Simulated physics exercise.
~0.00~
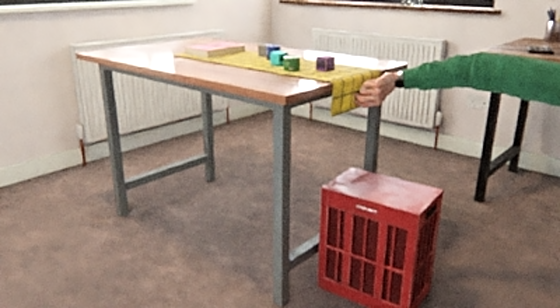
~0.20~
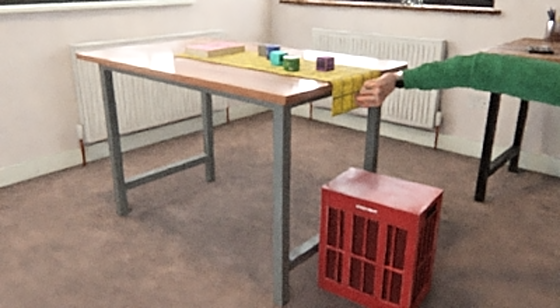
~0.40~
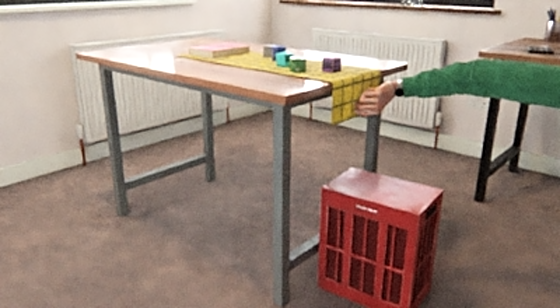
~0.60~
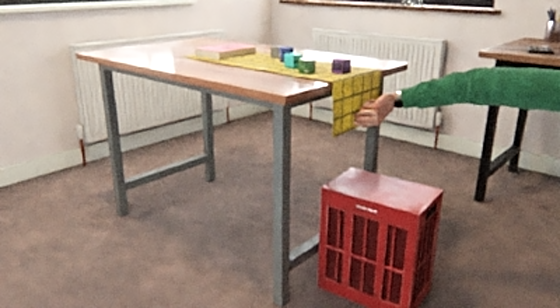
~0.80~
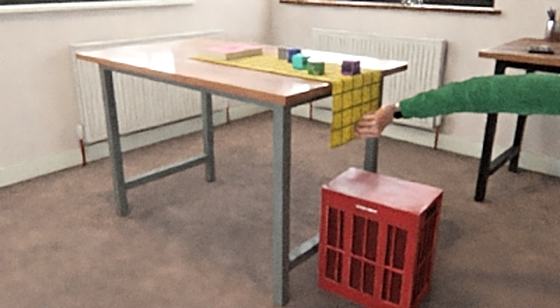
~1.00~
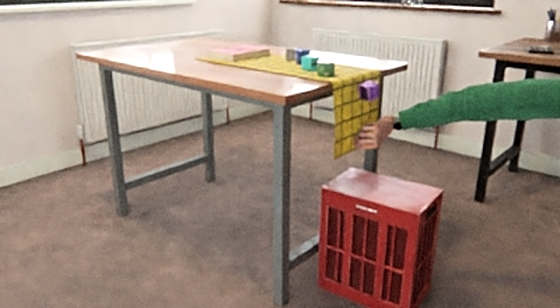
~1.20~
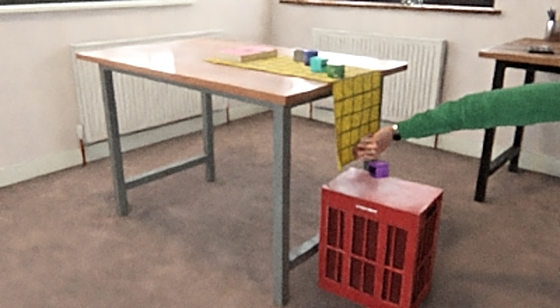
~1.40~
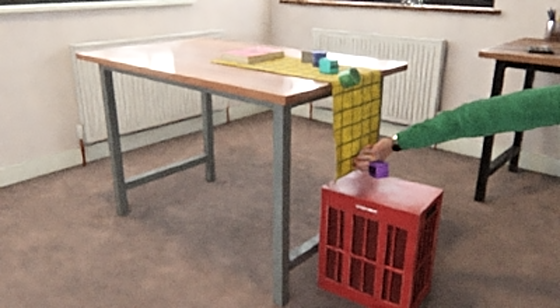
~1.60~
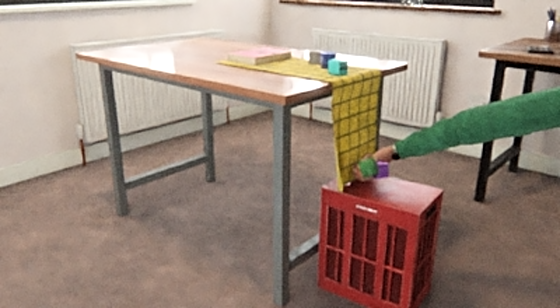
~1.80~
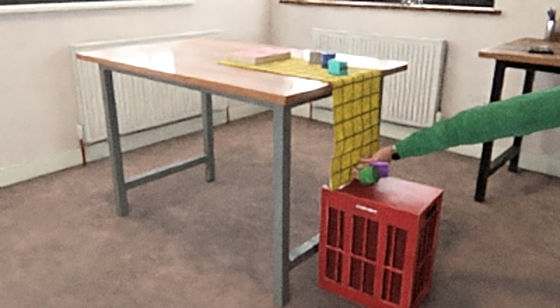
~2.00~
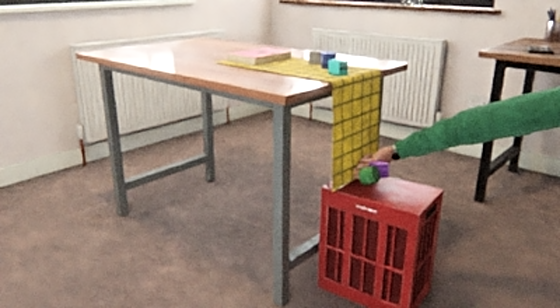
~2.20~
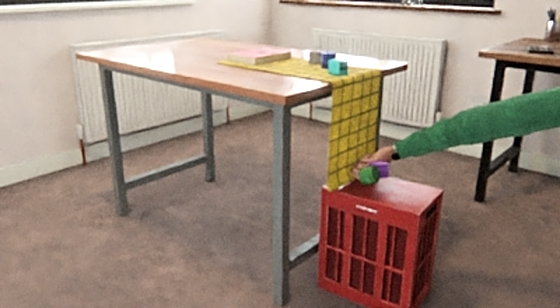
The footage shows a green-sleeved arm slowly pulling a yellow tablecloth down over a table's right edge, carrying small objects along. A purple cube, then a green object, drop onto the red crate below, where the hem comes to rest, while turquoise and blue objects remain on the table.
